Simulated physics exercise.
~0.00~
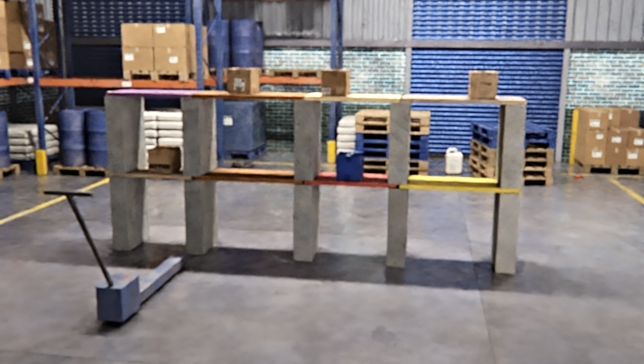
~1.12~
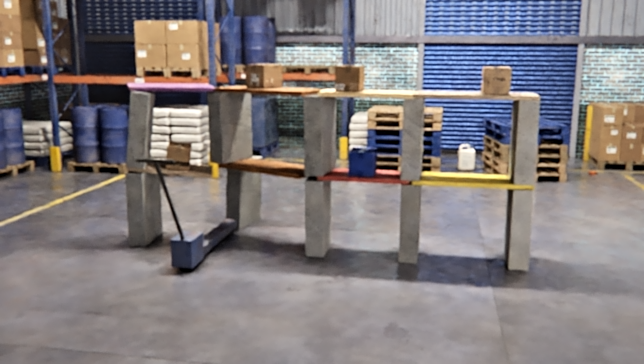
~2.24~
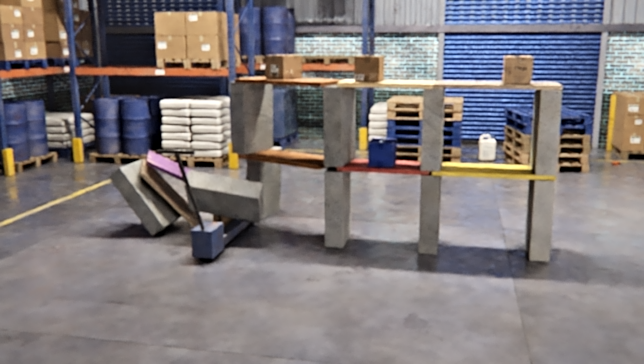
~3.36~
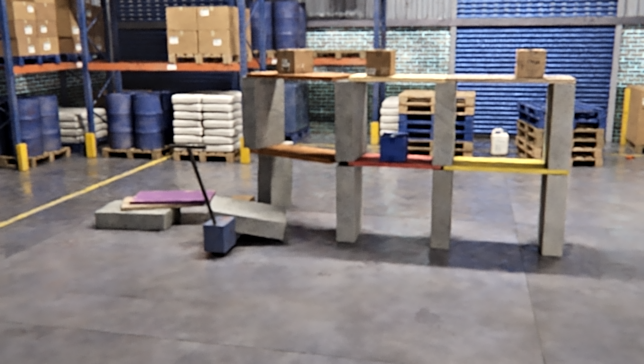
At the start, a two-tier run of boards stands on gray uprights in a warehouse, with cartons on top and a low jack with a tall handle waiting near its left end. The jack slides in to the right at the foot of the uprights, and the structure is still standing as it reaches them. Then the left end gives way, its gray blocks toppling around the jack while the purple board tilts down with them. The blocks settle on the floor with the purple board lying across them. The rest stays standing, with the red and yellow boards and the blue carton still in place.
